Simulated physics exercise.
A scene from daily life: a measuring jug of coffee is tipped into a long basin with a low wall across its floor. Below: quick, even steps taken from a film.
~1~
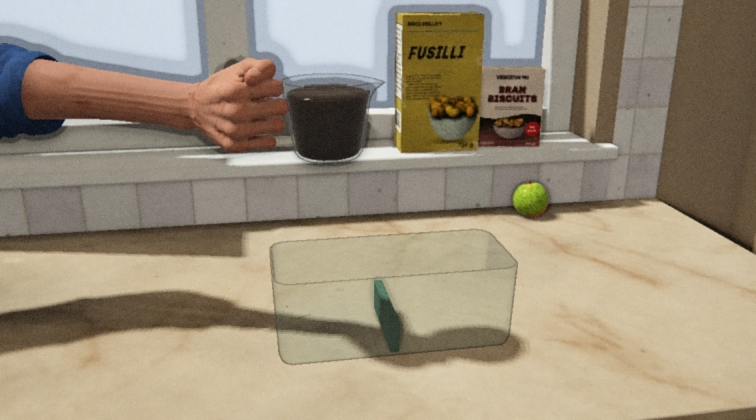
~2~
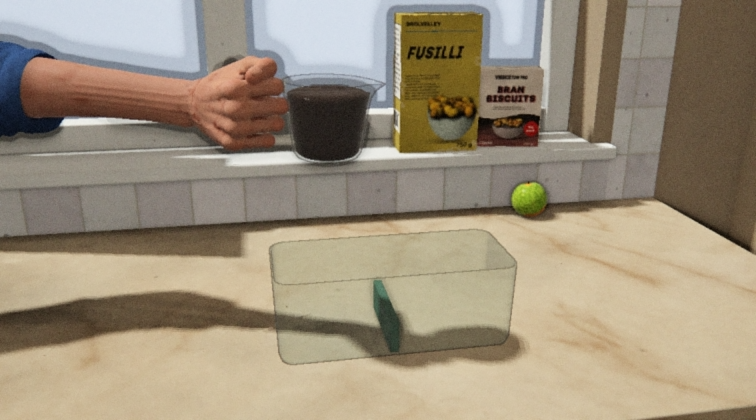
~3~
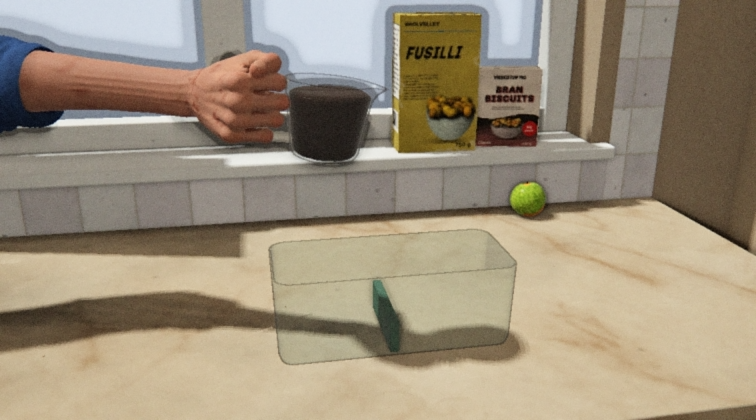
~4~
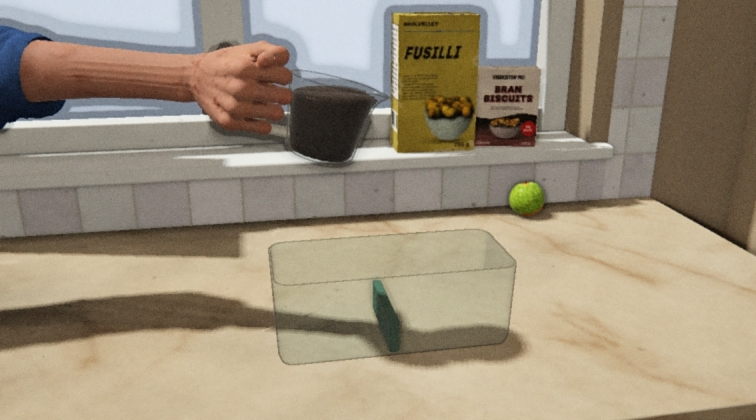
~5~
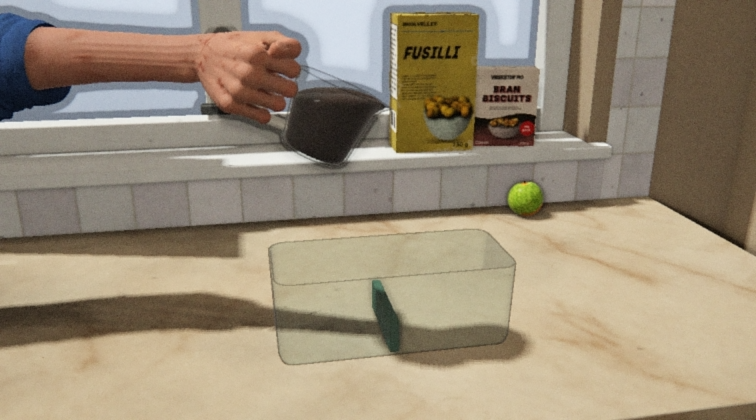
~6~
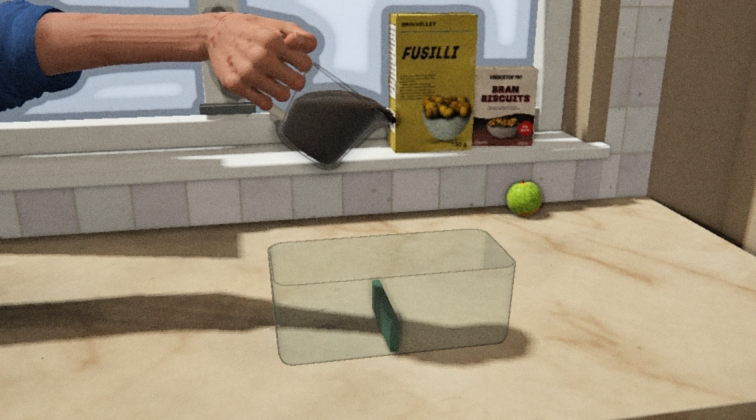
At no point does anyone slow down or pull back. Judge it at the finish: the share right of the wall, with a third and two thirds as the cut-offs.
At the finish, the right of the wall has over two thirds.
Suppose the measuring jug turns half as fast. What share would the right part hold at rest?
I'd say roughly 90 in every hundred ends up there.
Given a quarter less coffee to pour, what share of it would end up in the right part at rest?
85 %.
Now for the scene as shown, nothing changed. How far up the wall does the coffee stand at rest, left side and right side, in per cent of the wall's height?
The left comes to 10 % and the right to 50 %.
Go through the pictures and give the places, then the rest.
It leans 0°; its right rim is at (385, 81); the coffee meets the walls at (285, 93) and (370, 90); the long basin's rim runs from (272, 264) to (503, 248); the wall's top is at (386, 301), in the first picture.
It leans 2°; its right rim is at (386, 83); the coffee meets the walls at (285, 92) and (370, 91), in the second picture.
It leans 7°; its right rim is at (388, 88); the coffee meets the walls at (288, 91) and (371, 93), in the third picture.
It leans 14°; its right rim is at (391, 96); the coffee meets the walls at (292, 92) and (375, 96), in the fourth picture.
It leans 24°; its right rim is at (393, 108); the coffee meets the walls at (293, 96) and (382, 100), in the fifth picture.
It leans 37°; its right rim is at (393, 122); the coffee meets the walls at (289, 106) and (385, 111); 3 per cent is over the edge, in the sixth picture.
A moment on, the measuring jug is tipped right over and 29 per cent is still to pour, 0 is left of the wall and 29 right of it.
Next, the measuring jug is tipped right over and 1 per cent is still to pour, 4 is left of the wall and 84 right of it.
Then the measuring jug is tipped right over and 0 per cent is still to pour, 9 is left of the wall and 87 right of it.
Later the measuring jug is tipped right over and 0 per cent is still to pour, 9 is left of the wall and 87 right of it.
At rest 9 per cent lies left of the wall, 87 right of it and 4 outside.
